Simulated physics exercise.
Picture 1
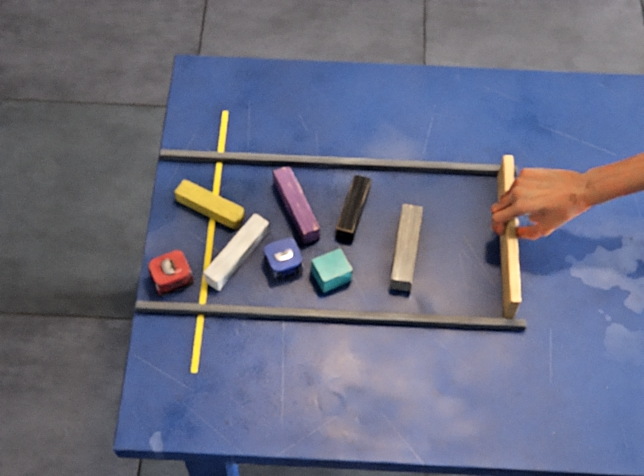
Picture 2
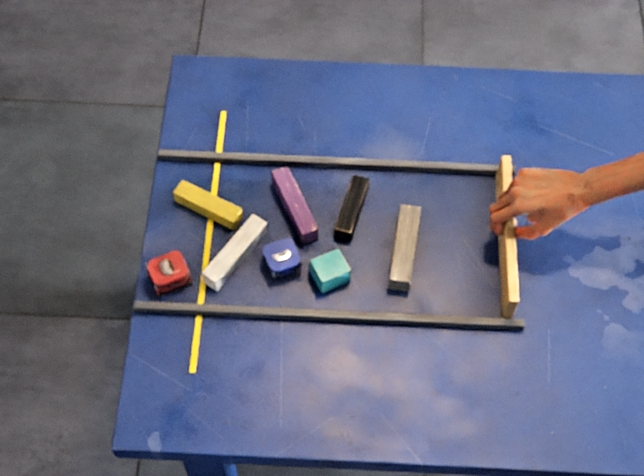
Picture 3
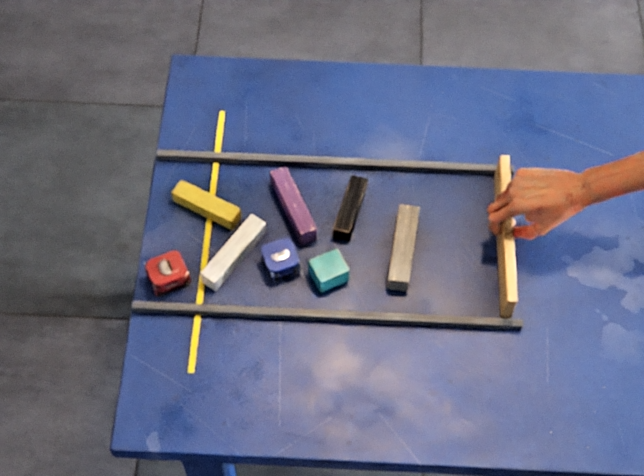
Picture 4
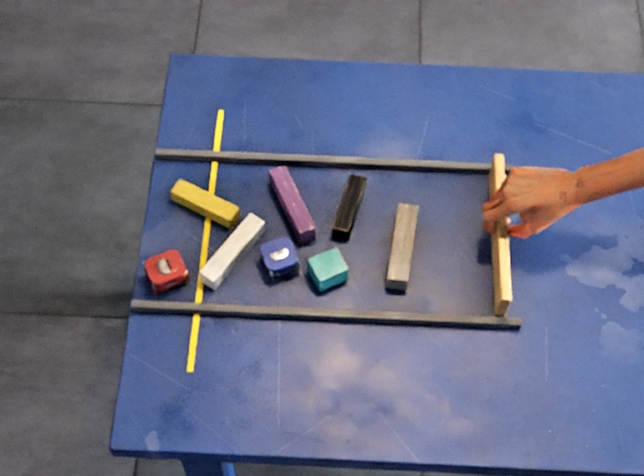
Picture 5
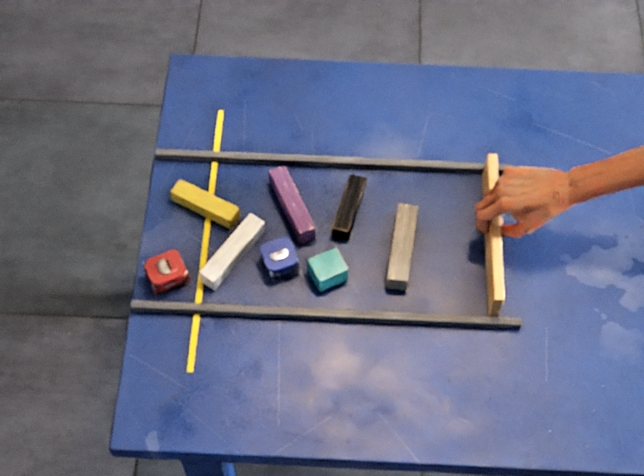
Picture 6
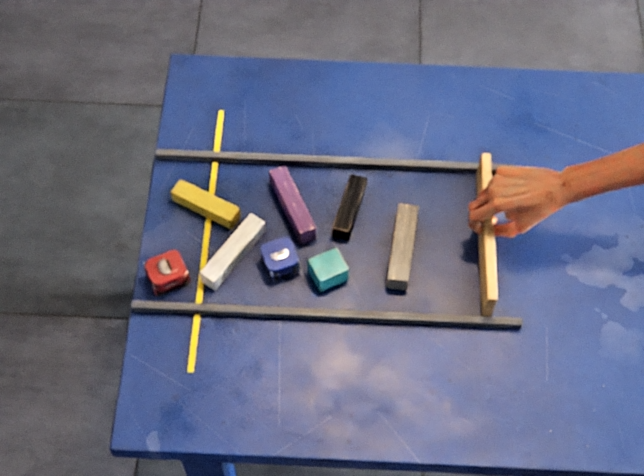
A hand reaching in from the right slides an upright wooden board a short way left between two dark parallel rails on a blue table, seen from above at an angle over grey floor tiles. Between the rails lie yellow, white, purple, black and grey bars, with red, blue and turquoise blocks, near yellow tape at left. The pieces stay still, while the view shifts very slightly early on.
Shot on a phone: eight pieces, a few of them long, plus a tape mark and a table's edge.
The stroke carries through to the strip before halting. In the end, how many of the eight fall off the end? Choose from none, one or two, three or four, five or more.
Final count: Three or four.
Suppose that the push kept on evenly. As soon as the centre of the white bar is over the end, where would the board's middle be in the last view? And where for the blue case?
The middle is at (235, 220) when it's the white bar, and at (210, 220) when it's the blue case.
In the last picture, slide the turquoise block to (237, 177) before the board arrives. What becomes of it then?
In the end it hangs on.
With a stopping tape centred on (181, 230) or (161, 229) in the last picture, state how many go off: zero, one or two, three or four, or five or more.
For the first tape the count would be at least five, for the second at least five.
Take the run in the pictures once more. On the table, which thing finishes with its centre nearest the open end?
Answer - the purple bar.
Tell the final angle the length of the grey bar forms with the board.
It works out to near 0°.
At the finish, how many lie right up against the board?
In total, 1.
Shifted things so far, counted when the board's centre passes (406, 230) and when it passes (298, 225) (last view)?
By the first moment it's 1, by the second it's 8.
Soon after, none off yet; red case at rest near (167, 273); yellow bar at rest near (206, 204); white bar at rest near (233, 252).
Then, none off yet; red case at rest near (167, 273); yellow bar at rest near (206, 204); white bar moving near (227, 250).
Further on, none off yet; red case tipped a little near (127, 281); yellow bar moved about its own width near (165, 185); white bar moved about its own width near (165, 237).
At rest, the number that fall off is three or four; fallen, blue case, white bar, yellow bar and red case.
